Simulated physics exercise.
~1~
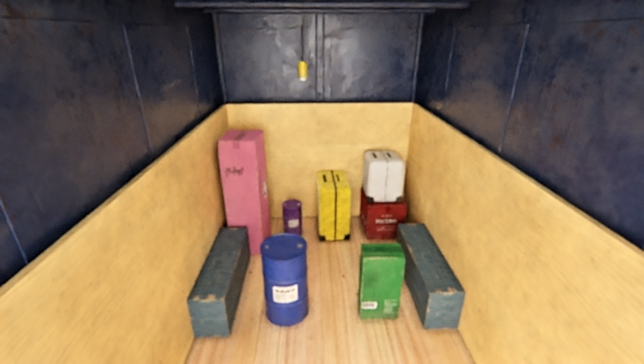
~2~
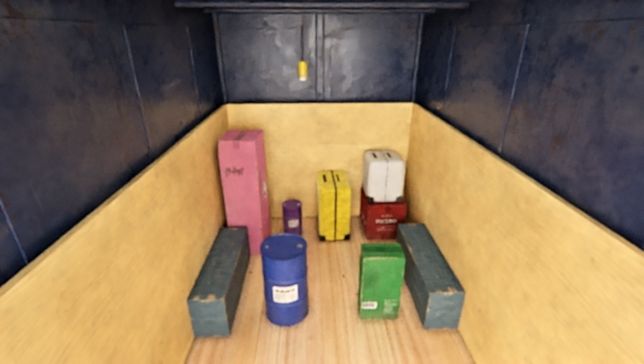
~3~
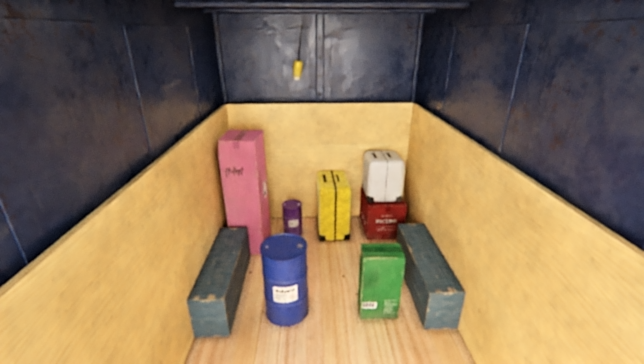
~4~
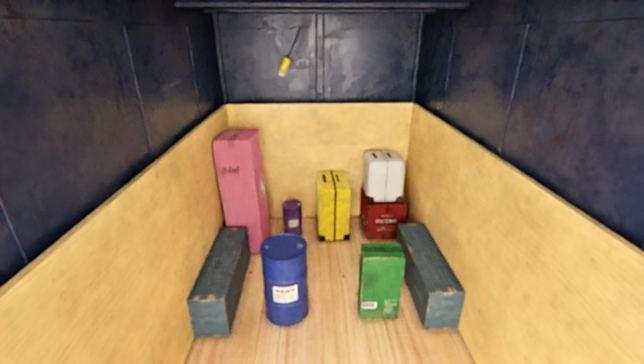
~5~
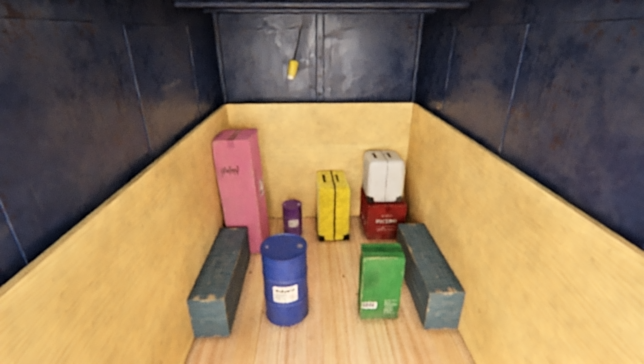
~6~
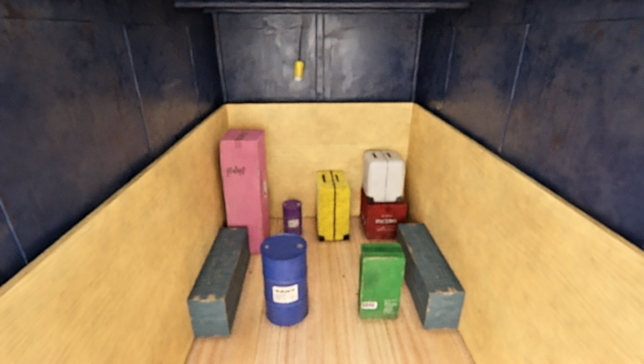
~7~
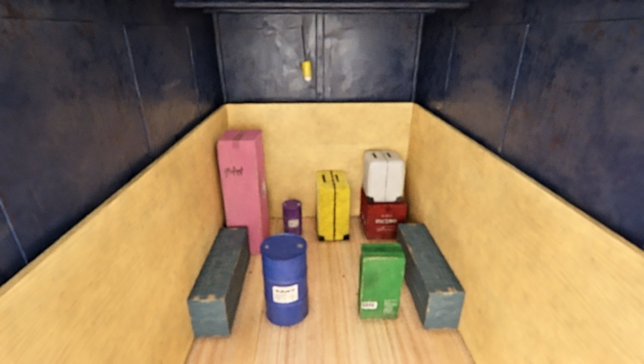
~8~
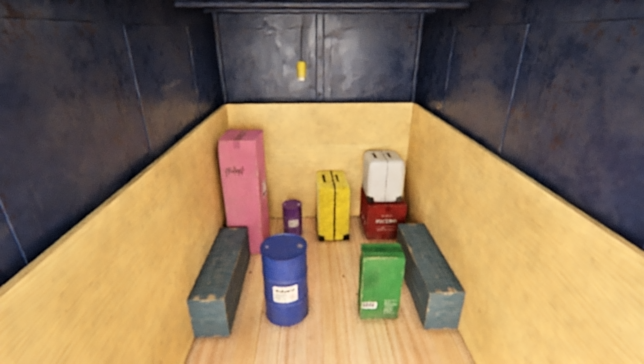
In a van's load bay, a hanging yellow tag swings while the pink box briefly tilts left.
